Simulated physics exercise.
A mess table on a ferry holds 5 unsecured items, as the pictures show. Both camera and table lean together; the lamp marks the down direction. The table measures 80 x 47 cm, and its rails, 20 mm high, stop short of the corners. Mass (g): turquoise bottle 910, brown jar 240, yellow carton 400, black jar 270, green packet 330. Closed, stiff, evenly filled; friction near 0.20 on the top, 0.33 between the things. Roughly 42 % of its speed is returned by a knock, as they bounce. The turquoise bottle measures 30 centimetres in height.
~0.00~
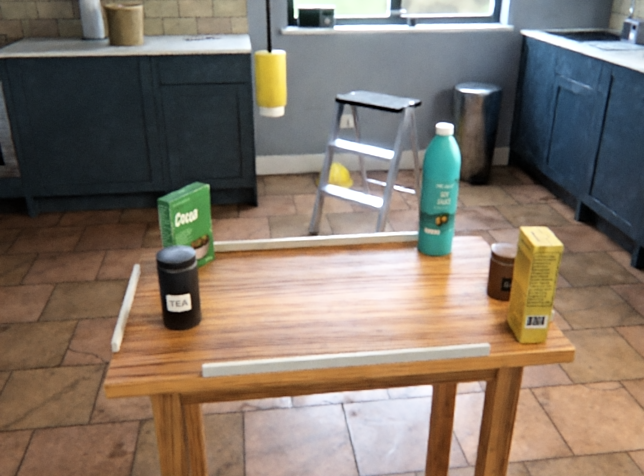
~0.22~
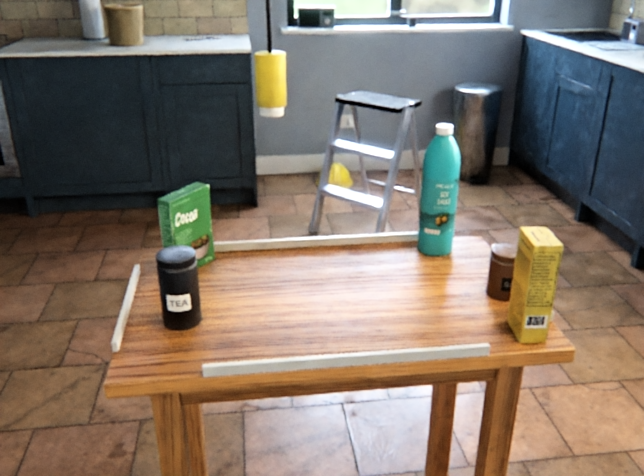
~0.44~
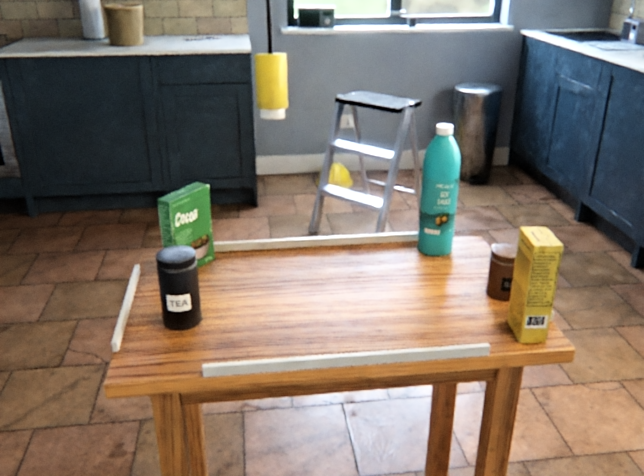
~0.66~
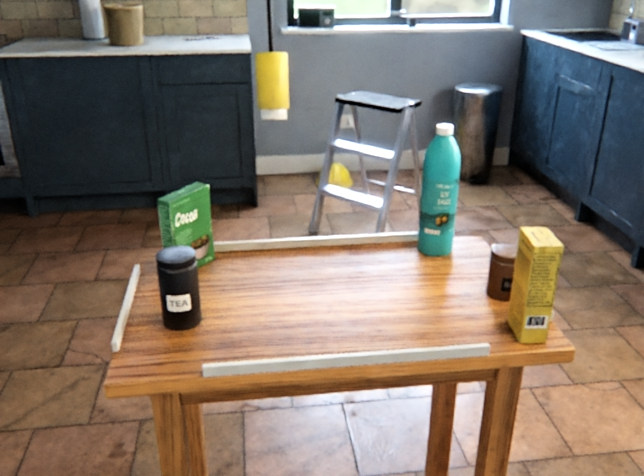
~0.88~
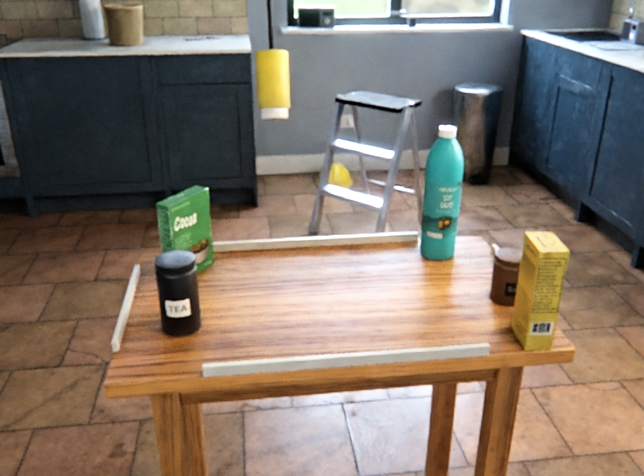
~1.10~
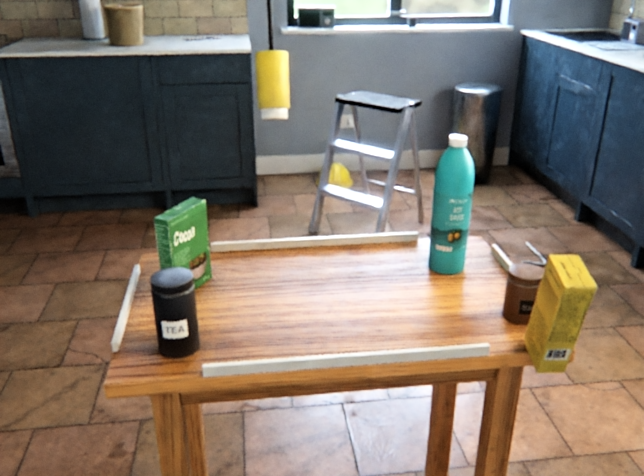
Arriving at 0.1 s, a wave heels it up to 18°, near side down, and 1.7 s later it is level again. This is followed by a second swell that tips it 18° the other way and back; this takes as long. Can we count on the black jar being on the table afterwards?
Gone from the tabletop.
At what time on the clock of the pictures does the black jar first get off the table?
I'd say around the 1.3 s mark.
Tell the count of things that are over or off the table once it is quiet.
It comes to 3.
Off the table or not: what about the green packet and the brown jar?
Well, the green packet is still in bounds, and the brown jar is out of bounds.
After 1.40 s, floor tilted 8°, near side down; brown jar and black jar now off the table; green packet moved 25 cm; turquoise bottle moved 24 cm.
After 1.80 s, boat level; turquoise bottle moved 35 cm; green packet moved 37 cm.
After 2.90 s, floor tilted 14°, far side down; green packet moved 23 cm; turquoise bottle moved 22 cm.
In the end (4.0 s), off the table, brown jar, yellow carton and black jar; the other 2 under 5 cm from the start.
